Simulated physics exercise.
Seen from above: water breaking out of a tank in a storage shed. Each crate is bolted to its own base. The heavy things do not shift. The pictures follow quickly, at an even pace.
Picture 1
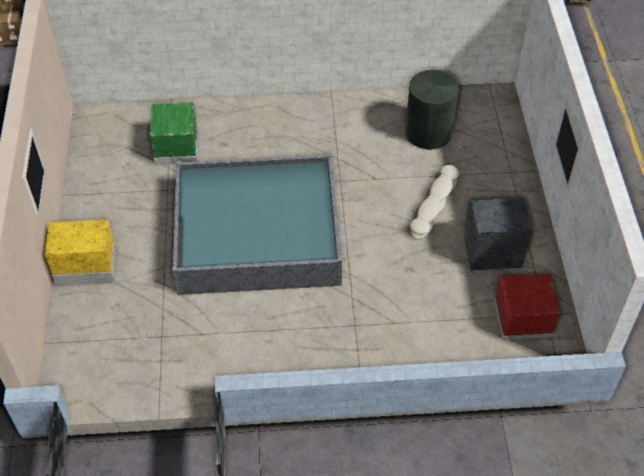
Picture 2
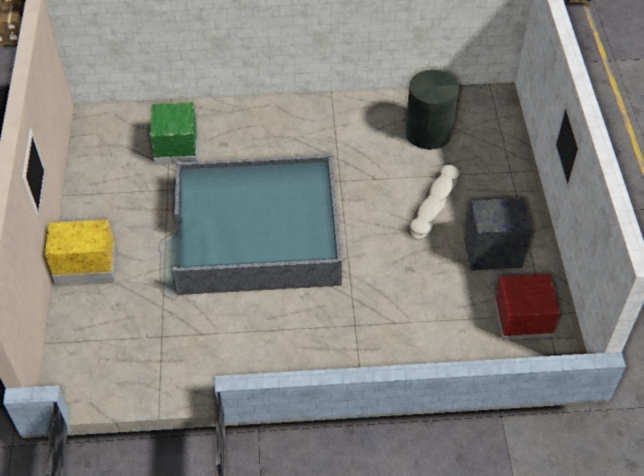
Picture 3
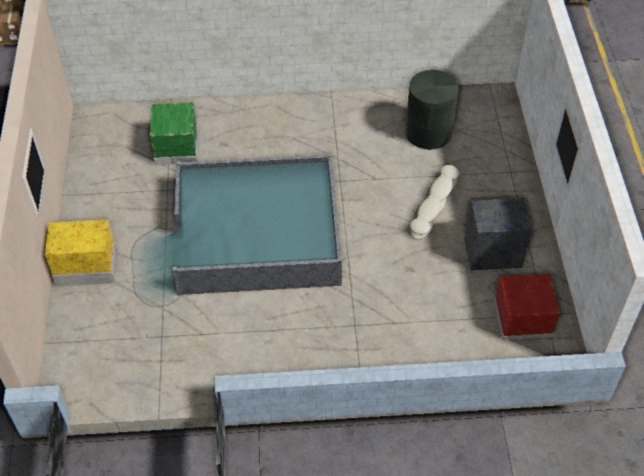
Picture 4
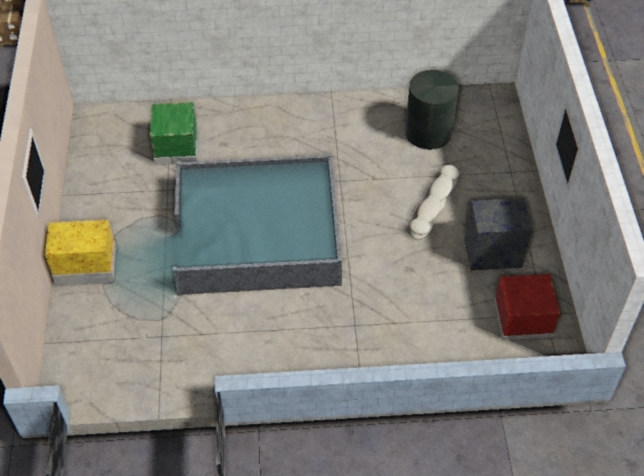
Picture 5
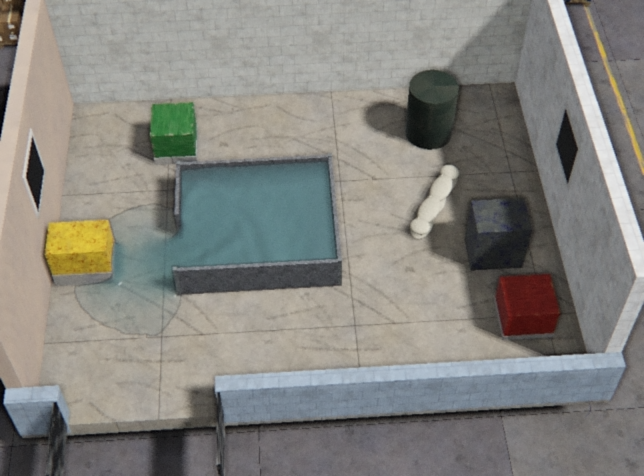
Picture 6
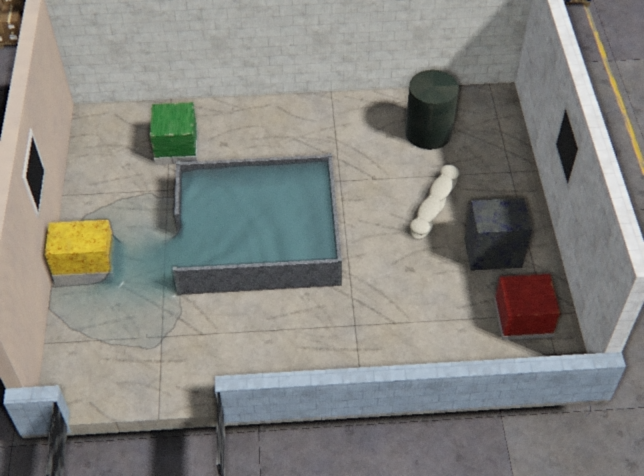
Water pours from the left side of a tank and spreads around a yellow block.
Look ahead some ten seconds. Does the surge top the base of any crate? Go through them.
One by one: The green crate escapes dry; the yellow crate is wetted; the red crate escapes dry.
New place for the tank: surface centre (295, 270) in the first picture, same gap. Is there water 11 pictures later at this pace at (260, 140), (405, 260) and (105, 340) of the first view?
In that order: Not flooded, clear, wet.
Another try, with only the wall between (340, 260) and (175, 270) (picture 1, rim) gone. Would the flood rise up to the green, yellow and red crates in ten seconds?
In short: The green crate remains dry, the yellow crate is spared, the red crate is topped.
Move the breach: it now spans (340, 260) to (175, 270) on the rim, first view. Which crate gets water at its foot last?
It is the green one.
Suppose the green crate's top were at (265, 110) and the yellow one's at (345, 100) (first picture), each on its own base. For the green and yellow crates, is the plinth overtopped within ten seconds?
The green one is safe, the yellow one is safe.
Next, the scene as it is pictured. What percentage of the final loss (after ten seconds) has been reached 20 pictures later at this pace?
About 20 per cent.
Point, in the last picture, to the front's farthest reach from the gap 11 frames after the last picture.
Roughly at (74, 109).
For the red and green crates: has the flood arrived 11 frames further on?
One by one: Red crate not reached; green crate reached.
A moment on, water covers 15 % of the floor; the green crate not reached, the yellow crate water round its plinth, the red crate not reached.
Next, water covers 25 % of the floor; the green crate water round its plinth, the yellow crate water round its plinth, the red crate not reached.
Then, water covers 30 % of the floor; the green crate water round its plinth, the yellow crate water round its plinth, the red crate not reached.
Later, water covers 50 % of the floor; the green crate water round its plinth, the yellow crate water round its plinth, the red crate not reached.
In the end, water covers 65 % of the floor; the green crate stayed above the water, the yellow crate was topped, the red crate stayed above the water.
